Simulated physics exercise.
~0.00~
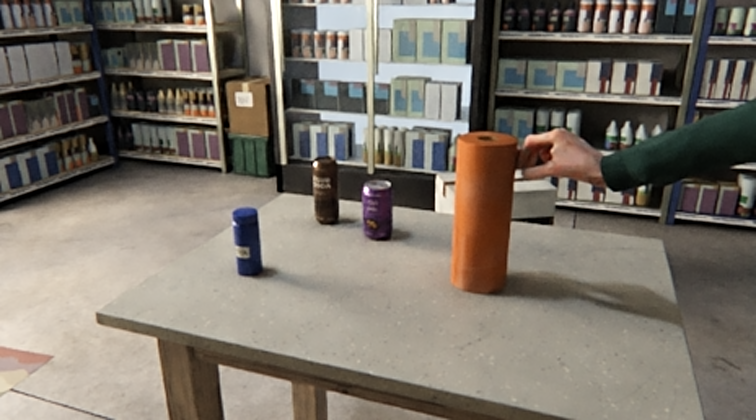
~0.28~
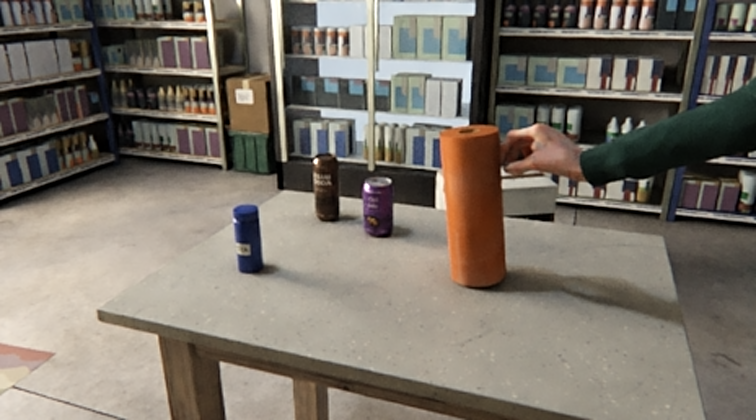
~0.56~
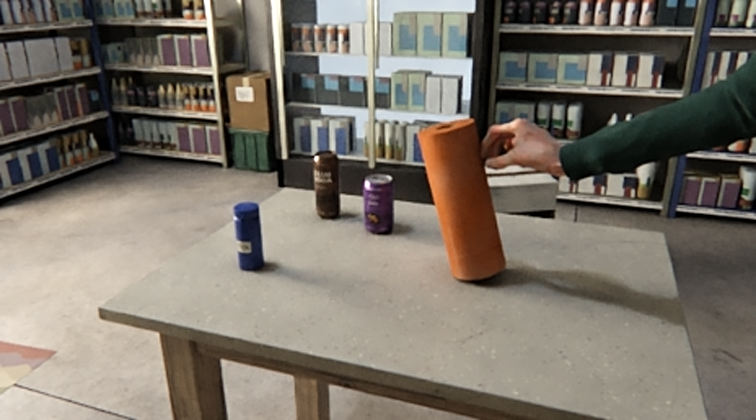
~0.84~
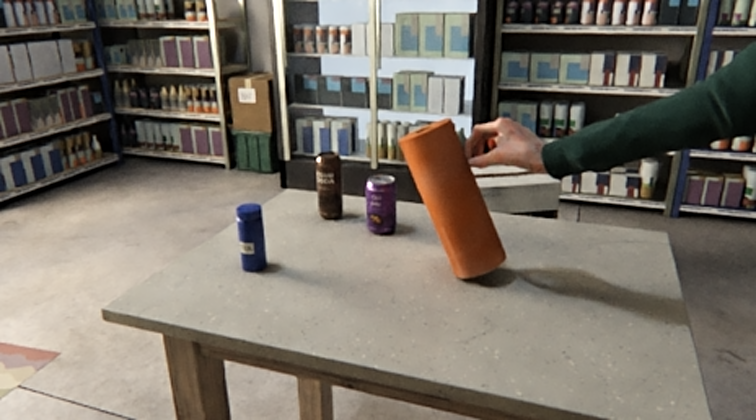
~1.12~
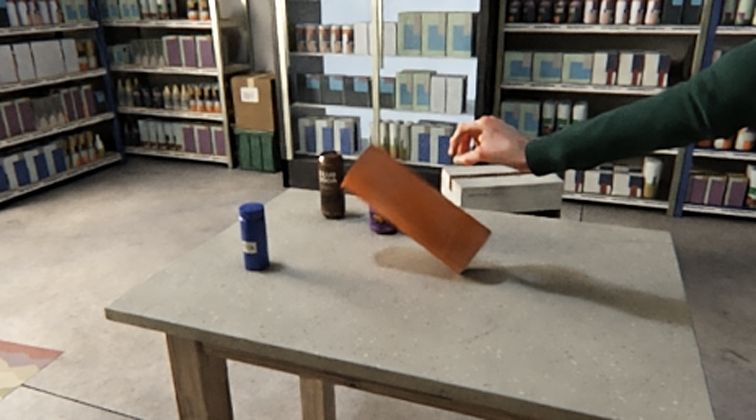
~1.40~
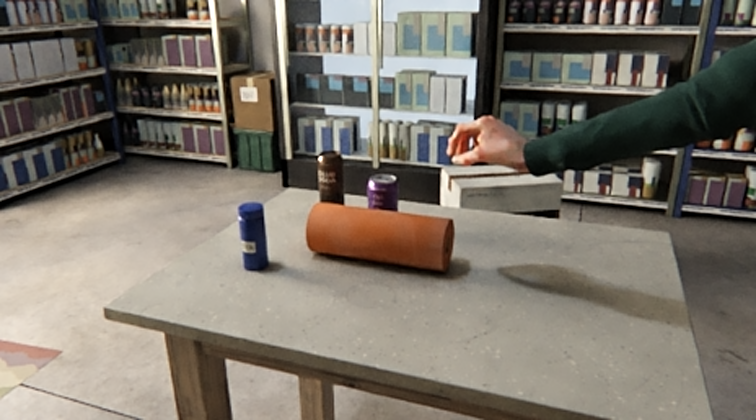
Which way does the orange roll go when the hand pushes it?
The orange roll moves to the left, tipping over that way until it lies on its side on the table.
